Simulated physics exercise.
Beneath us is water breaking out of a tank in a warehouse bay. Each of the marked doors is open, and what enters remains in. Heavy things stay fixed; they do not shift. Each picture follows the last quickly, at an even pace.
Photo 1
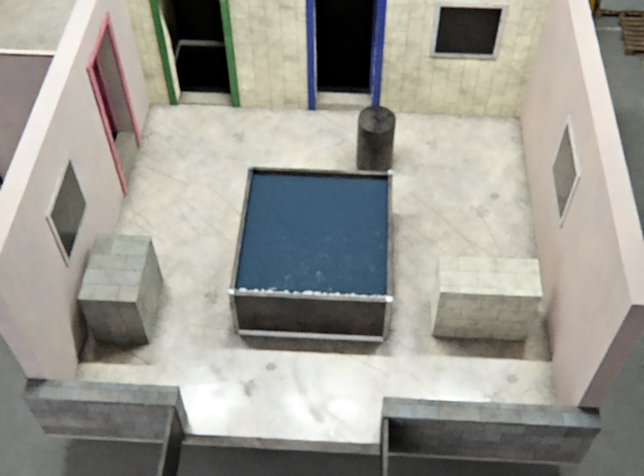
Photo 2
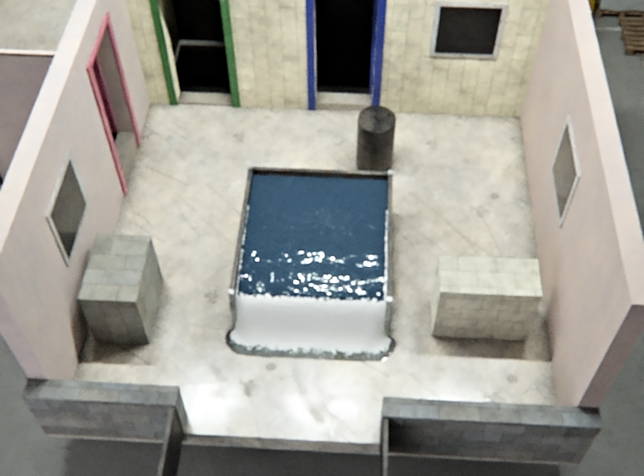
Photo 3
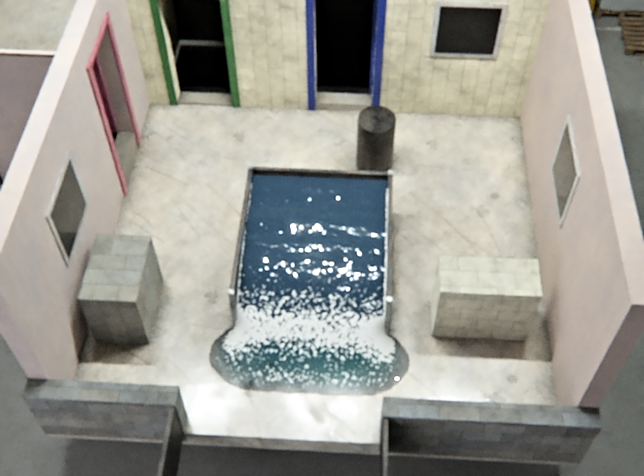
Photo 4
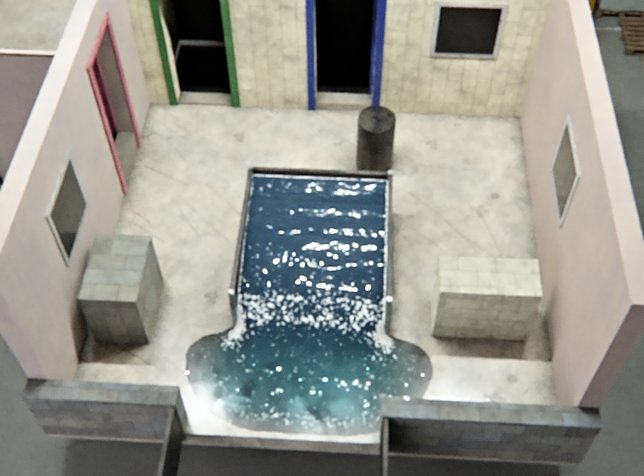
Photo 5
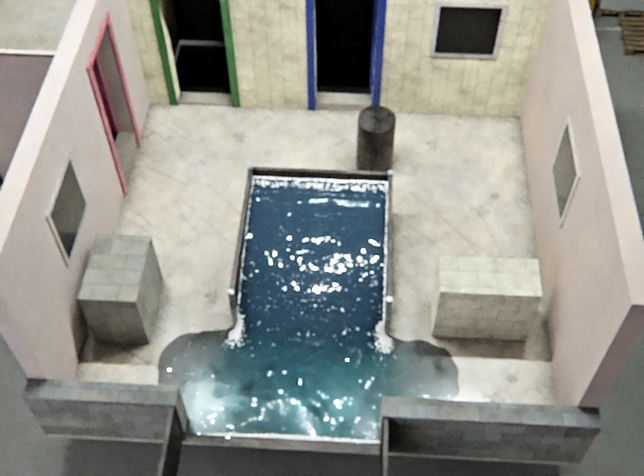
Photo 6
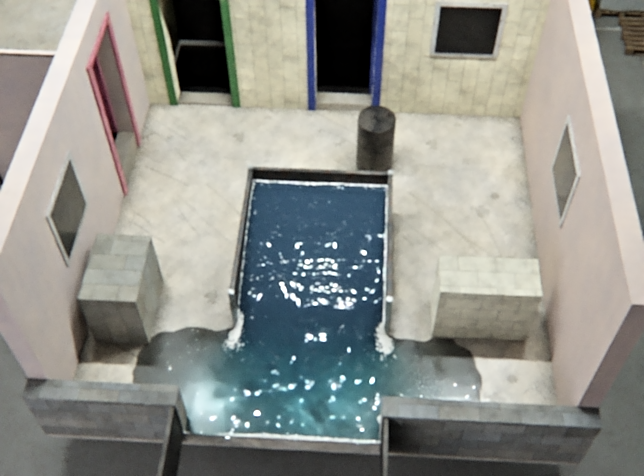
Water bursts from the front of a square tank and spreads across the pale floor.
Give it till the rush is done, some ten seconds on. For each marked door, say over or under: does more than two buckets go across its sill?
Blue door: Under, green door: Under, pink door: Under.
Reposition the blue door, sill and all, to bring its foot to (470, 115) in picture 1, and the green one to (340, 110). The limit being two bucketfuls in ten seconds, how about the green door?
As for the green one, it doesn't reach the mark.
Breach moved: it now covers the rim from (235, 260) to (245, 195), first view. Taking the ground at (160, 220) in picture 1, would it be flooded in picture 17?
There: Covered.
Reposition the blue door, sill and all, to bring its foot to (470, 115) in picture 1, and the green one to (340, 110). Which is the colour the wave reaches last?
The one in green.
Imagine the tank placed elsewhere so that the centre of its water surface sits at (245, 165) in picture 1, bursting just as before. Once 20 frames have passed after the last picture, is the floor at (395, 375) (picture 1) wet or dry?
At that place: Awash.
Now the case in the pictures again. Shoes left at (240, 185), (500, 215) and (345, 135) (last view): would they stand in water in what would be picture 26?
Same order as asked: Dry as before; drenched; dry as before.
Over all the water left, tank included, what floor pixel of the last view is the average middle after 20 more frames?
Around pixel (329, 319).
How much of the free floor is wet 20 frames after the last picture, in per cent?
I'd say 40 per cent.
A moment on, water covers 20 % of the floor; the blue door not reached, the green door not reached, the pink door not reached.
Next, water covers 25 % of the floor; the blue door not reached, the green door not reached, the pink door not reached.
Then, water covers 40 % of the floor; the blue door not reached, the green door not reached, the pink door wet at the sill, nothing in.
Later, water covers 45 % of the floor; the blue door wet at the sill, nothing in, the green door wet at the sill, nothing in, the pink door wet at the sill, nothing in.
In the end, water covers 65 % of the floor; the blue door wet at the sill, nothing in, the green door wet at the sill, nothing in, the pink door wet at the sill, nothing in.
